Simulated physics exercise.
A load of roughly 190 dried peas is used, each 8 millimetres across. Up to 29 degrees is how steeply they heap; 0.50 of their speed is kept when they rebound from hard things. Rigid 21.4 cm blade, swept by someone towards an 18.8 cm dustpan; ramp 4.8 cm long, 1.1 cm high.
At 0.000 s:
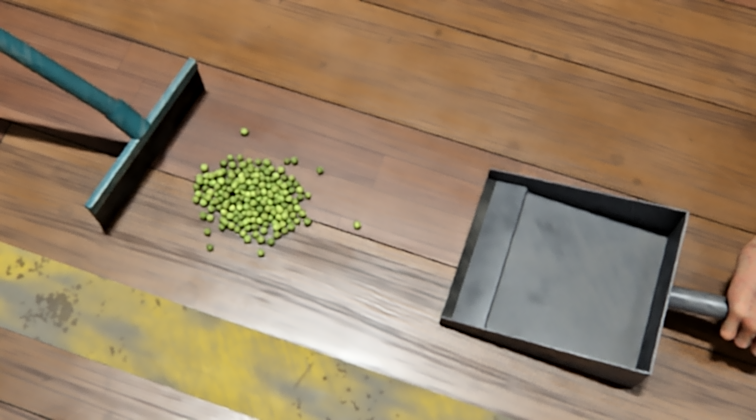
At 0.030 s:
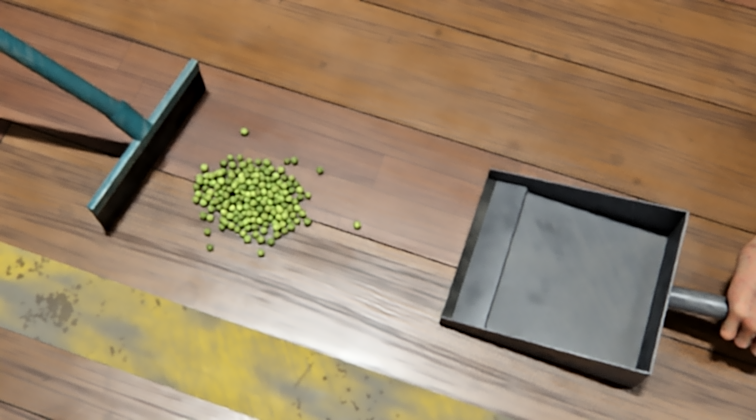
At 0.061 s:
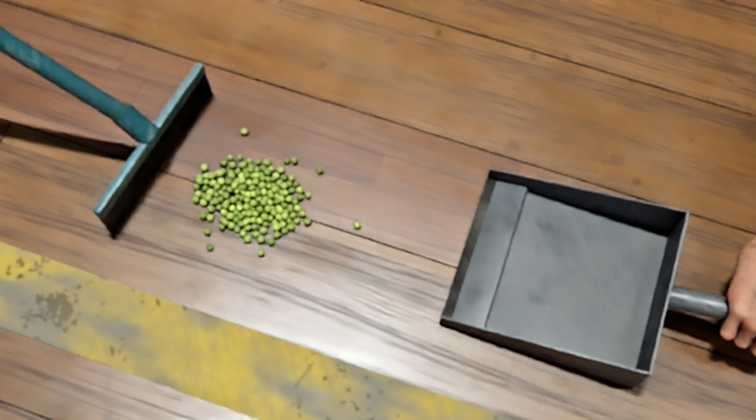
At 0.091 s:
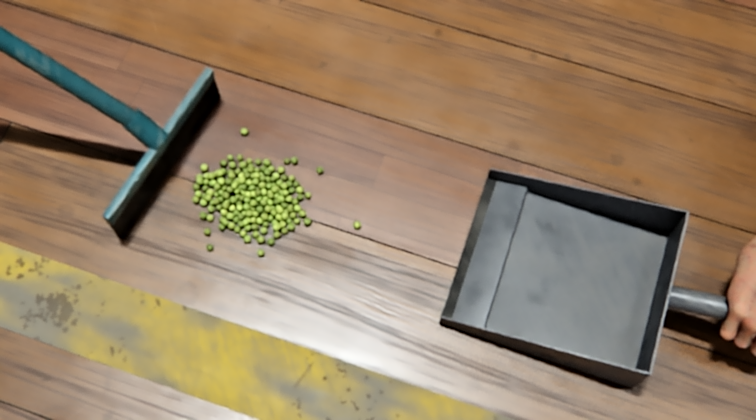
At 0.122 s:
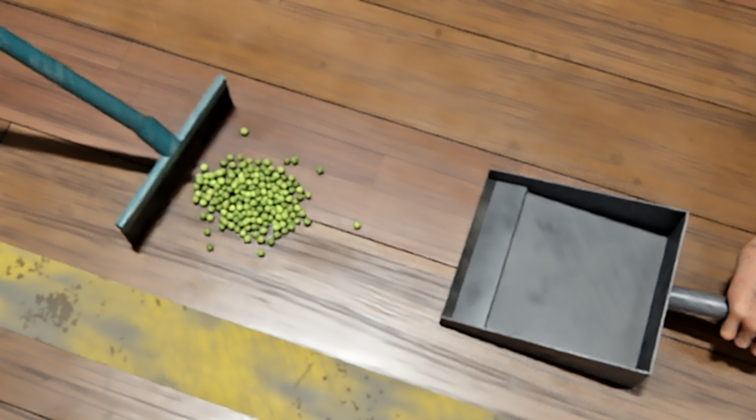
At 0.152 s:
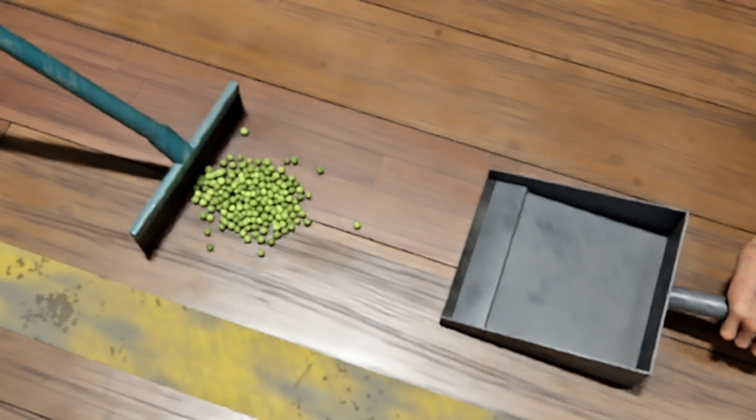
A teal blade on a pole slides right across wooden boards to the green peas.
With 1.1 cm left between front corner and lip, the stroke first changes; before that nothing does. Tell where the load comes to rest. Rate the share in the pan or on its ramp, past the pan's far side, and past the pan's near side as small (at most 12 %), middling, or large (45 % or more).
Pan: Middling; far side: Small; near side: Middling.
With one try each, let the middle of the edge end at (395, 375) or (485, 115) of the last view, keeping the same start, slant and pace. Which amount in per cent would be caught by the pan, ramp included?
About 10 and 0 per cent.
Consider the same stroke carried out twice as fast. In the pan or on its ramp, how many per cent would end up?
Share: Near 30 %.
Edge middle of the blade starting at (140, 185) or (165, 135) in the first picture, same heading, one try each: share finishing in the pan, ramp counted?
Some 20 and 25 per cent.
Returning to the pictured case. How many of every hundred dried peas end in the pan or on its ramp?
My estimate is some 25 per cent.
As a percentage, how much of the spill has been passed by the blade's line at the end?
Roughly 5 in a hundred.
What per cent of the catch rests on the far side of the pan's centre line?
I'd put it at around 10 per cent.
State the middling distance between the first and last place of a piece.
It works out to some 28 cm.
After 0.41 s, middle of the blade 18 cm from the lip; 0 % over the lip, far side 0 %, near side 20 %.
Then, at 0.58 s, middle of the blade 8 cm from the lip; 0 % over the lip, far side 0 %, near side 30 %.
Then, at 0.87 s, middle of the blade 3 cm from the lip; 30 % over the lip, far side 5 %, near side 40 %.
At rest (1.6 s), pan 25 %, far side 5 %, near side 40 %, in front of the lip or behind the blade 30 %.
